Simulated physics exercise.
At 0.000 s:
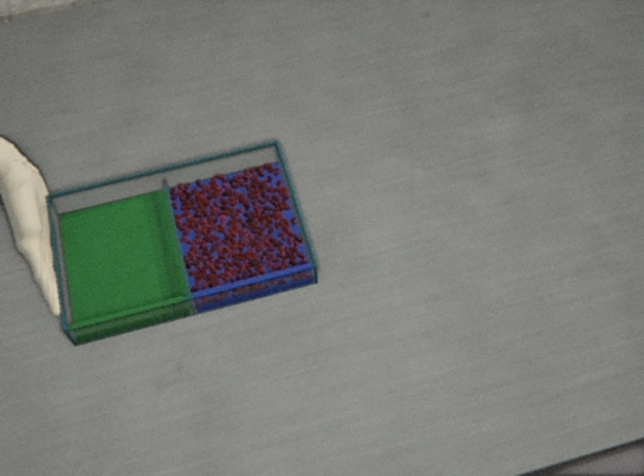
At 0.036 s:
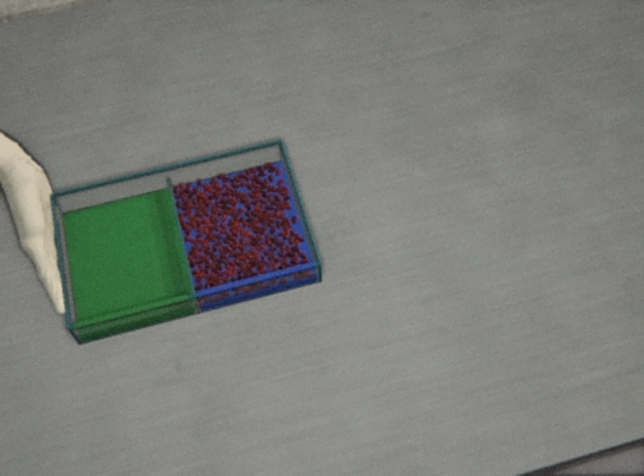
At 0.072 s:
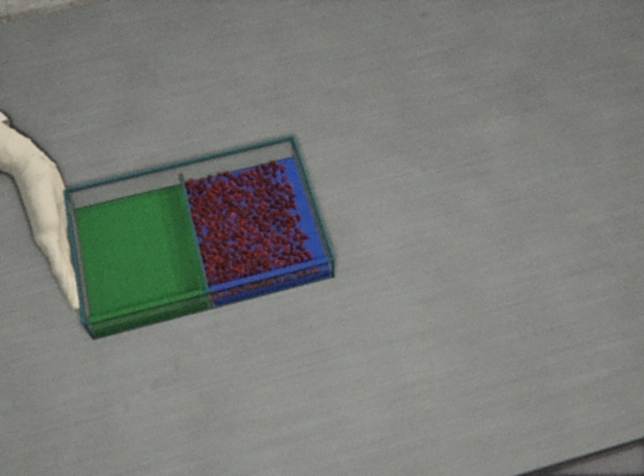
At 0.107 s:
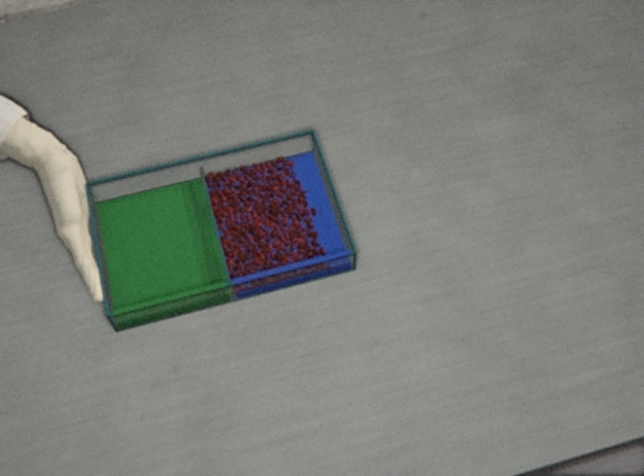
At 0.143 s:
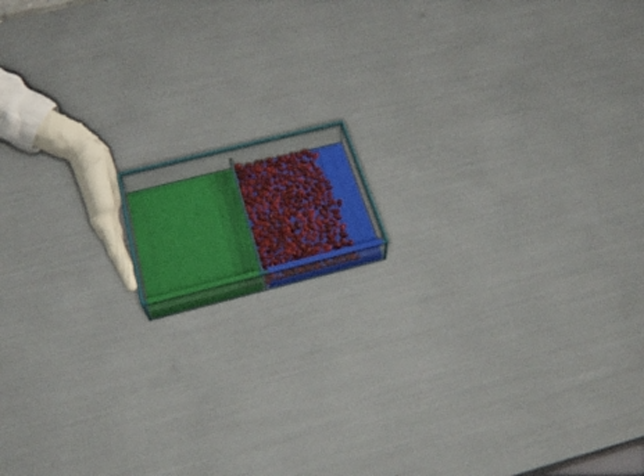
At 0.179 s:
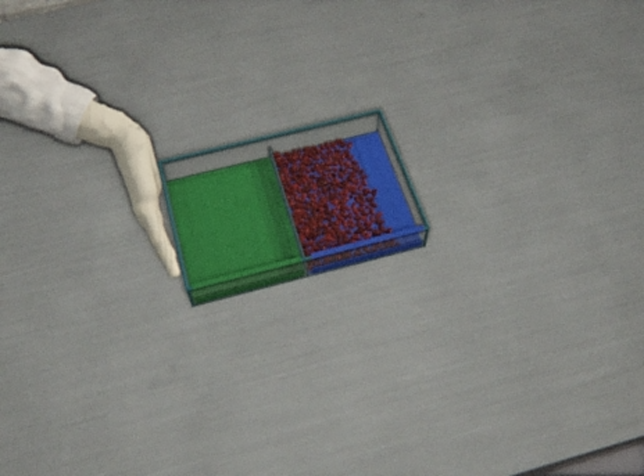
At the start, a hand rests against the left end of a clear divided tray, green on the left and blue on the right, with dark red beans spread over the blue side. The hand pushes the tray rightward and slightly upward across the gray surface, while the beans bunch toward the divider, baring a blue strip.
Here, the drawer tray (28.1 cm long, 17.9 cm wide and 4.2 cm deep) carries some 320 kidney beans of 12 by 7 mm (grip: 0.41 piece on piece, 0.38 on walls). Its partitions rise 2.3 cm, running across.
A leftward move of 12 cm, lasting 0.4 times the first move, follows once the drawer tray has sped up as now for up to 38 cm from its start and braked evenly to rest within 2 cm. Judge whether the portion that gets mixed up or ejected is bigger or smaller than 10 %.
Beyond a tenth.
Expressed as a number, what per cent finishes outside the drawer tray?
Share outside: Approx. 10 %.
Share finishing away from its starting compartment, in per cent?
My estimate is near 35 per cent.
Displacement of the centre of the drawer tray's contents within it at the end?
Net movement comes out near 7.0 cm.
After 0.30 s, tilt 0 degrees; blue 100 %; 0 % away from where they began.
After 0.39 s, tilt 0 degrees; blue 85 %, in the air 15 %; 15 % away from where they began.
After 0.48 s, tilt 0 degrees; blue 75 %, green 10 %, in the air 15 %; 25 % away from where they began.
Then, at 0.57 s, tilt 0 degrees; blue 65 %, green 20 %, in the air 10 %; 35 % away from where they began.
By 2.1 s all is still; outside 10 %, blue 65 %, green 25 %; 35 % away from where they began.
